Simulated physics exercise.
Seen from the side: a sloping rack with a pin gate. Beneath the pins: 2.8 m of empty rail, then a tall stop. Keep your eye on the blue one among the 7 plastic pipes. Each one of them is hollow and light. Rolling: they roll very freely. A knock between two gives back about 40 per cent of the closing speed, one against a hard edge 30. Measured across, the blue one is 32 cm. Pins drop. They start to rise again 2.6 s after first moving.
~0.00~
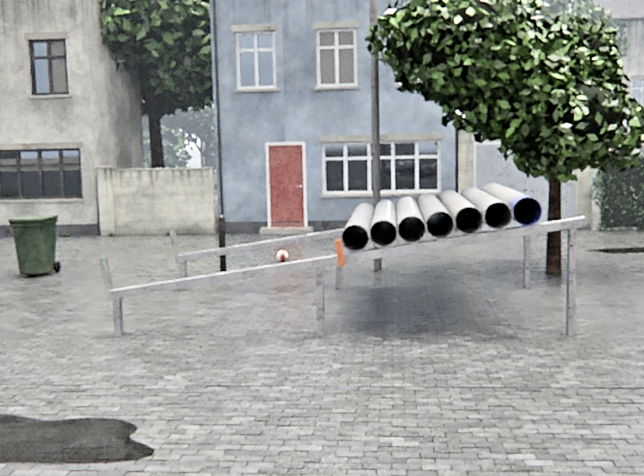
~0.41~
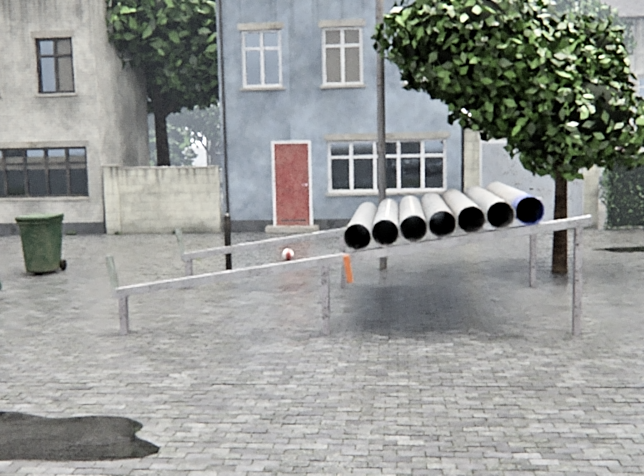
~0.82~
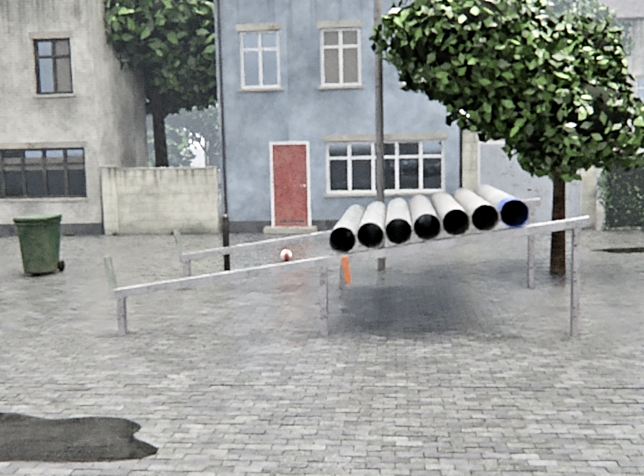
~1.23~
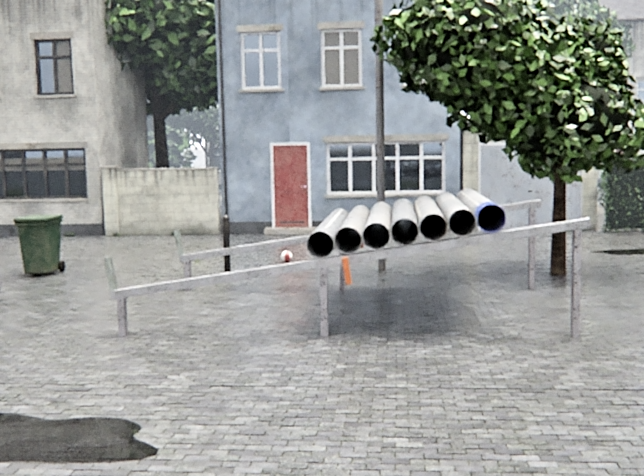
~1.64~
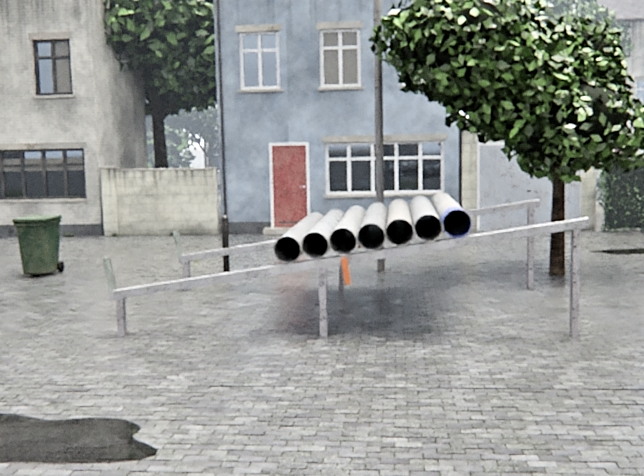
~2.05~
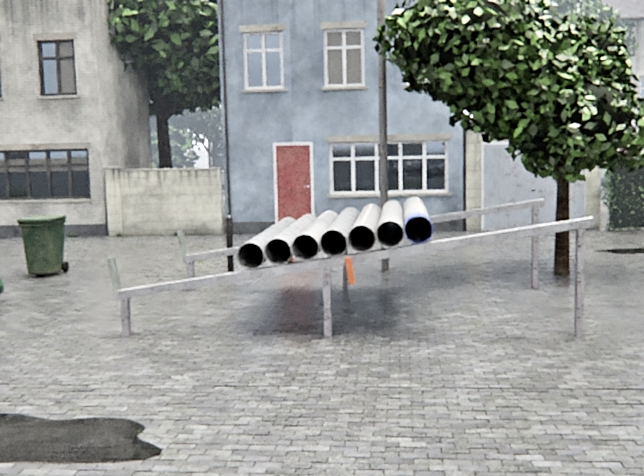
Seven pale plastic pipes, the blue-edged one at the back, sat side by side on a sloping rack in a paved yard, then rolled together down to the left after the orange pins dropped.
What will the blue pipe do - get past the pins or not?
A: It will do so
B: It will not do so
Option A: It will do so.
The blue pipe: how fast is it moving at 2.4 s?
Around 1.5 m/s.
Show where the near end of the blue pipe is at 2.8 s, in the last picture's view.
(317, 246), roughly.
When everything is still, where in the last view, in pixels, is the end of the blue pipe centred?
In the last picture it sits near (289, 250).
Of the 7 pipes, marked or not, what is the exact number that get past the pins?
7.
By 2.4 s, blue is on the rails, 35 cm above the pins, rolling left; 5 below the pins.
By 2.8 s, blue is on the rails, 35 cm below the pins, rolling left; 7 below the pins.
Finally (4.4 s), blue is on the rails, 65 cm below the pins; 7 below the pins.
